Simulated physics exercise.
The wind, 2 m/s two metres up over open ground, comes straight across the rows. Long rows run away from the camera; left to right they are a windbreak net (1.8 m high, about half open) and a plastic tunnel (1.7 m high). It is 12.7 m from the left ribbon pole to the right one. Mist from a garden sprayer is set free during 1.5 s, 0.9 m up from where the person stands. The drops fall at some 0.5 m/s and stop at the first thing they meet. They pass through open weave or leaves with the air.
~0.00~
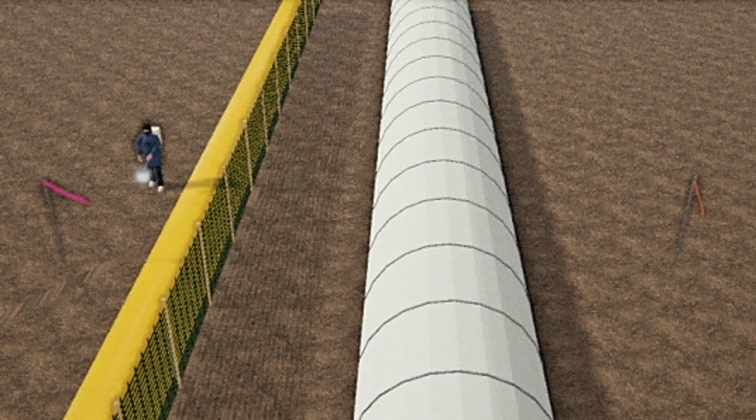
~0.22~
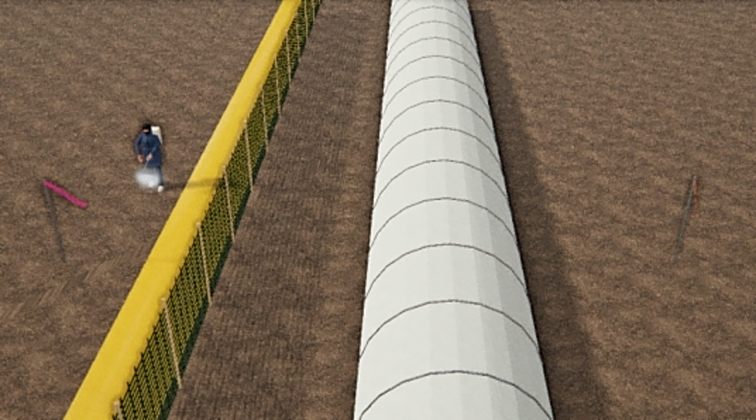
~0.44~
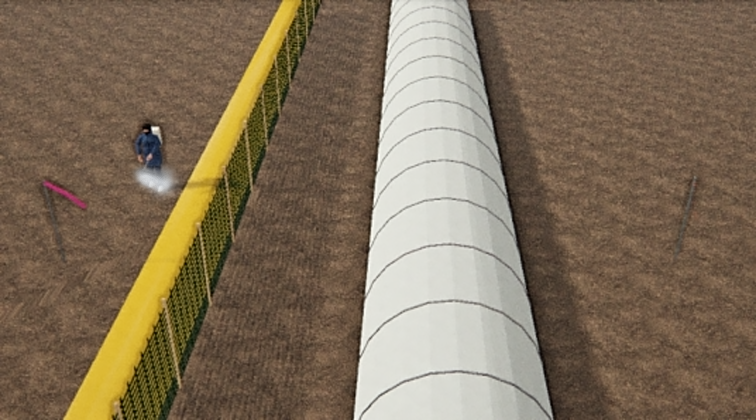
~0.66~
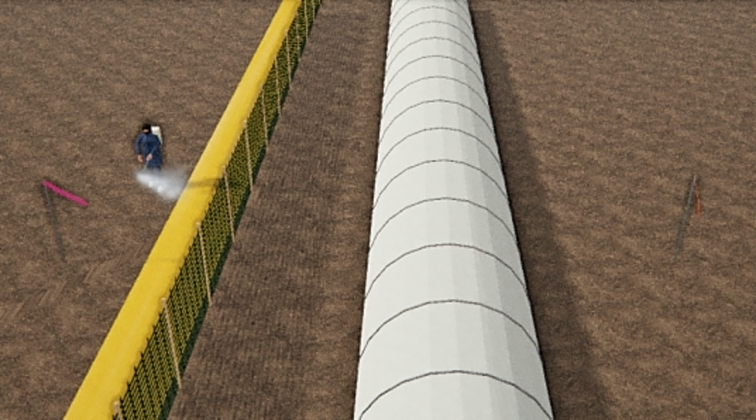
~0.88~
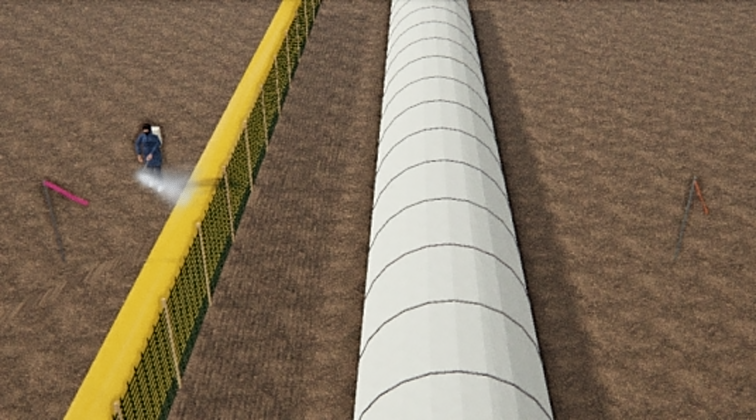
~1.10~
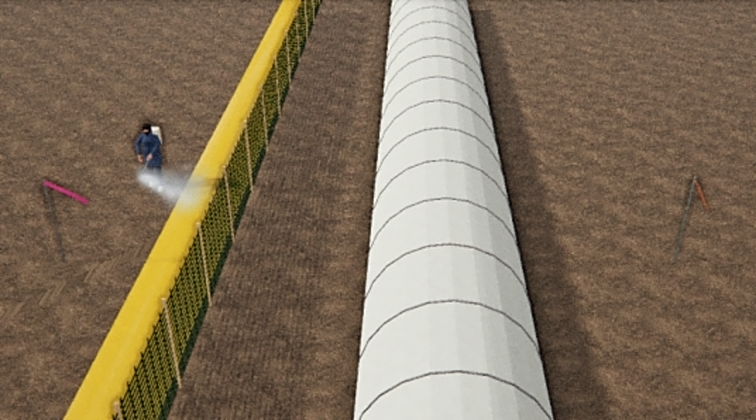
Mist from a sprayer held by a person in blue grows from a small puff into a pale plume drifting right toward a yellow-topped net, beside a long white tunnel, while an orange ribbon on the right shifts slightly.
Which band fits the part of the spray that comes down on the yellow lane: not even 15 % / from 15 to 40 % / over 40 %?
On the yellow lane: More than 40 %.
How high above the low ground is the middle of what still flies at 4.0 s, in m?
About 0.4 m.
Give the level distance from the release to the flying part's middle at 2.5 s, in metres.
Roughly 1.5 m.
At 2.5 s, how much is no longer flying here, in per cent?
Some 45 per cent.
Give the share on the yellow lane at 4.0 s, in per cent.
Near 70 %.
After 2.5 s, 56 % is in the air or yet to come; 41 % lies on the yellow lane; the middle of what still flies is 0.4 m above the low ground, near (211, 197).
After 4.0 s, 13 % is in the air or yet to come; 72 % lies on the yellow lane; the middle of what still flies is 0.3 m above the low ground, near (269, 199).
After 8.0 s, 2 % is in the air or yet to come; 72 % lies on the yellow lane.
After 20.0 s, 0 % is in the air or yet to come; 72 % lies on the yellow lane.
After 45.0 s, 0 % is in the air or yet to come; 72 % lies on the yellow lane.
